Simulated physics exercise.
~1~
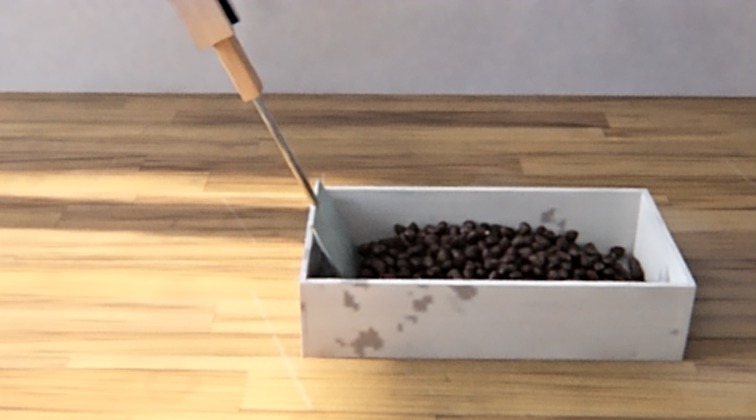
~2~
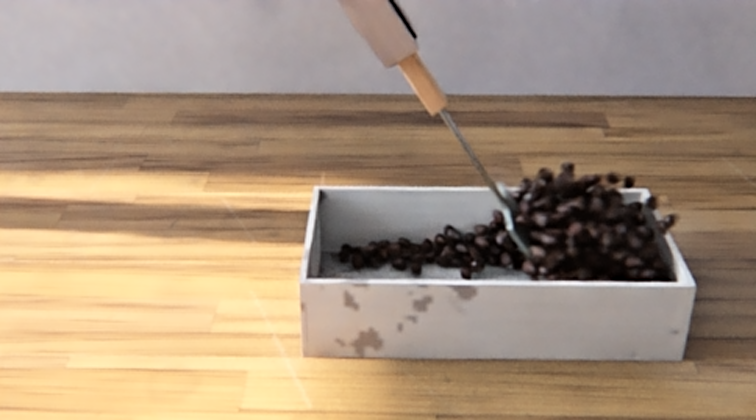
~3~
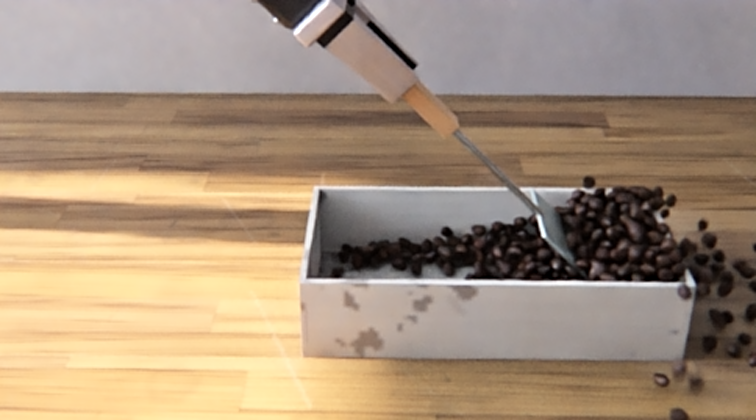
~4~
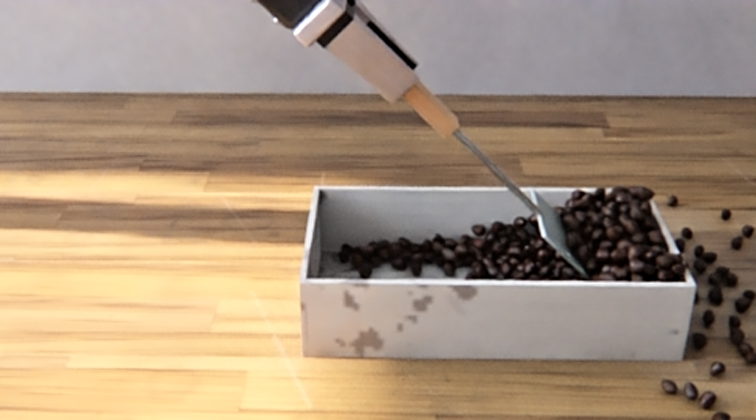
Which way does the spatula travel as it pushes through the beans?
The spatula moves to the right, from the left end of the tin toward its right side.
